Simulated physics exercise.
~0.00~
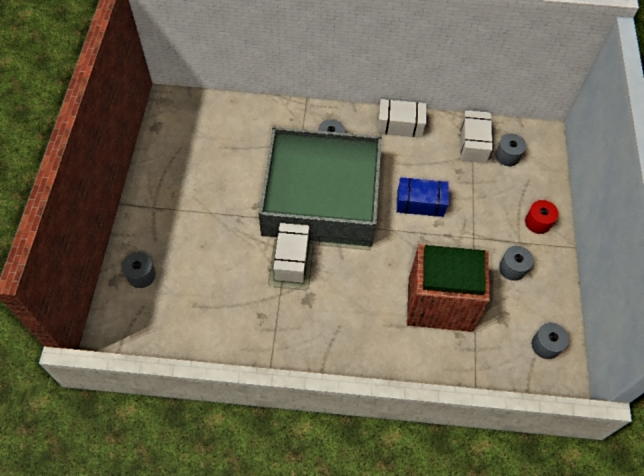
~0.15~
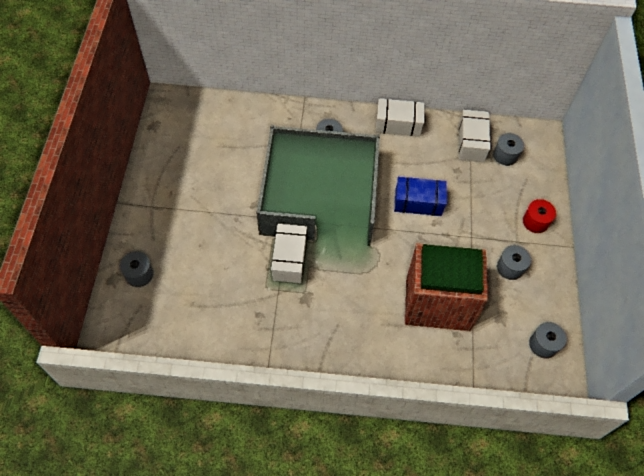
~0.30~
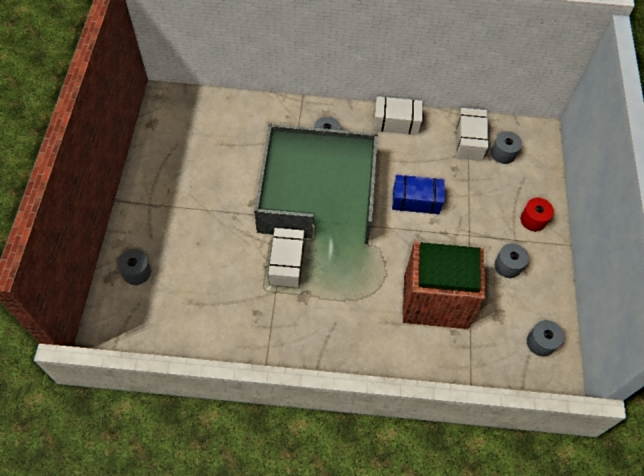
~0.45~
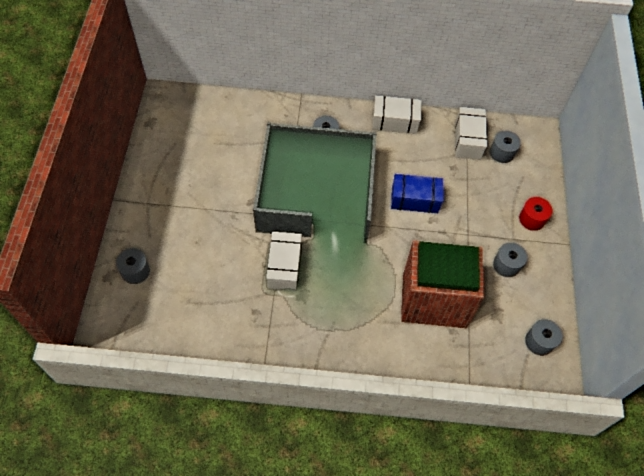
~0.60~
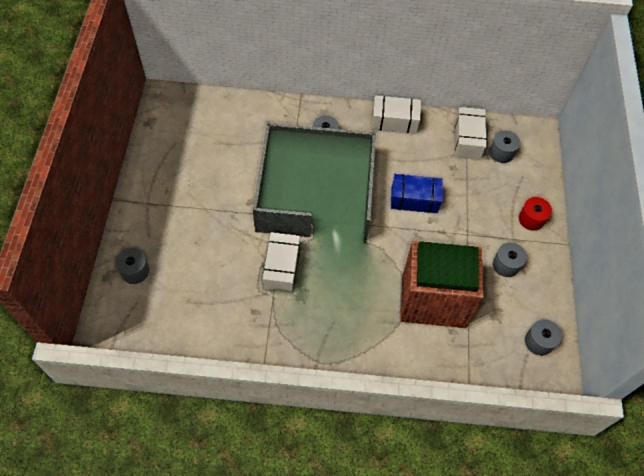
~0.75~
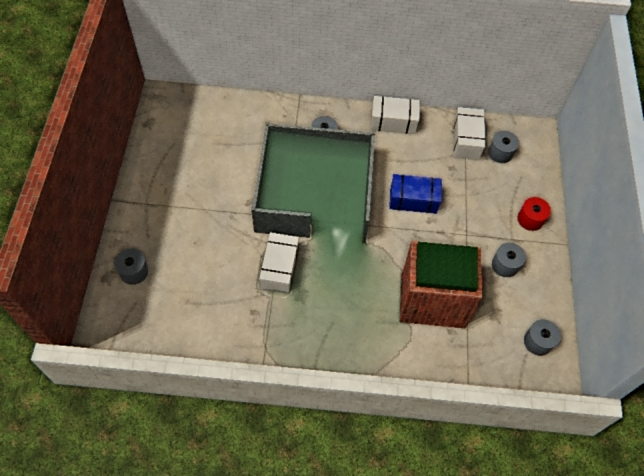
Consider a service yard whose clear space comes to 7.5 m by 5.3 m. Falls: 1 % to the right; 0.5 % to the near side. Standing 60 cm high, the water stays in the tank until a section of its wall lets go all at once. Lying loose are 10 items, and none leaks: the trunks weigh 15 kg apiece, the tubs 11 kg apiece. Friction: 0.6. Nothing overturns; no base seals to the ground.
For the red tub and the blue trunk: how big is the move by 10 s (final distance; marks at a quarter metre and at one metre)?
Observation: Red tub moves only moderately, blue trunk scarcely moves.
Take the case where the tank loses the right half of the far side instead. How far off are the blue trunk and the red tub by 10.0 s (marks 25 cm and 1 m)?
With that failure, the blue trunk keeps its spot, and the red tub covers a big distance.
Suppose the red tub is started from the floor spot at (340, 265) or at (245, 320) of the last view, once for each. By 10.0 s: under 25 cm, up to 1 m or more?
I'd say it lands far off on the first try and it does not really move on the second.
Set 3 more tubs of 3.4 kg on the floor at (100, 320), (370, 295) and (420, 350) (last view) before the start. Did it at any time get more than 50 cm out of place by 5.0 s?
Result, in listed order: Exceeded / exceeded / exceeded.
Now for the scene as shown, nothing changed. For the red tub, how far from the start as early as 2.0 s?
Some 0 cm from the start.
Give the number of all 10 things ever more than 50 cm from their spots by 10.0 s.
3.
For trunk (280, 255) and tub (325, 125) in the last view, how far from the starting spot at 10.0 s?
Lab note - net shifts in order: 20 cm; 0 cm.
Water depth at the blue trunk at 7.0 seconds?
I'd say around 2 cm.
After 2.0 s the red tub is near (537, 209), 0.0 m from its start, aground; the blue trunk is near (417, 187), 0.0 m from its start, aground; 0 afloat.
After 4.5 s the red tub is near (537, 209), 0.0 m from its start, aground; the blue trunk is near (417, 187), 0.0 m from its start, aground; 0 afloat.
After 7.0 s the red tub is near (521, 178), 0.6 m from its start, aground; the blue trunk is near (417, 187), 0.0 m from its start, aground; 0 afloat.
After 10.0 s the red tub is near (520, 175), 0.7 m from its start, aground; the blue trunk is near (417, 187), 0.0 m from its start, aground; 0 afloat.
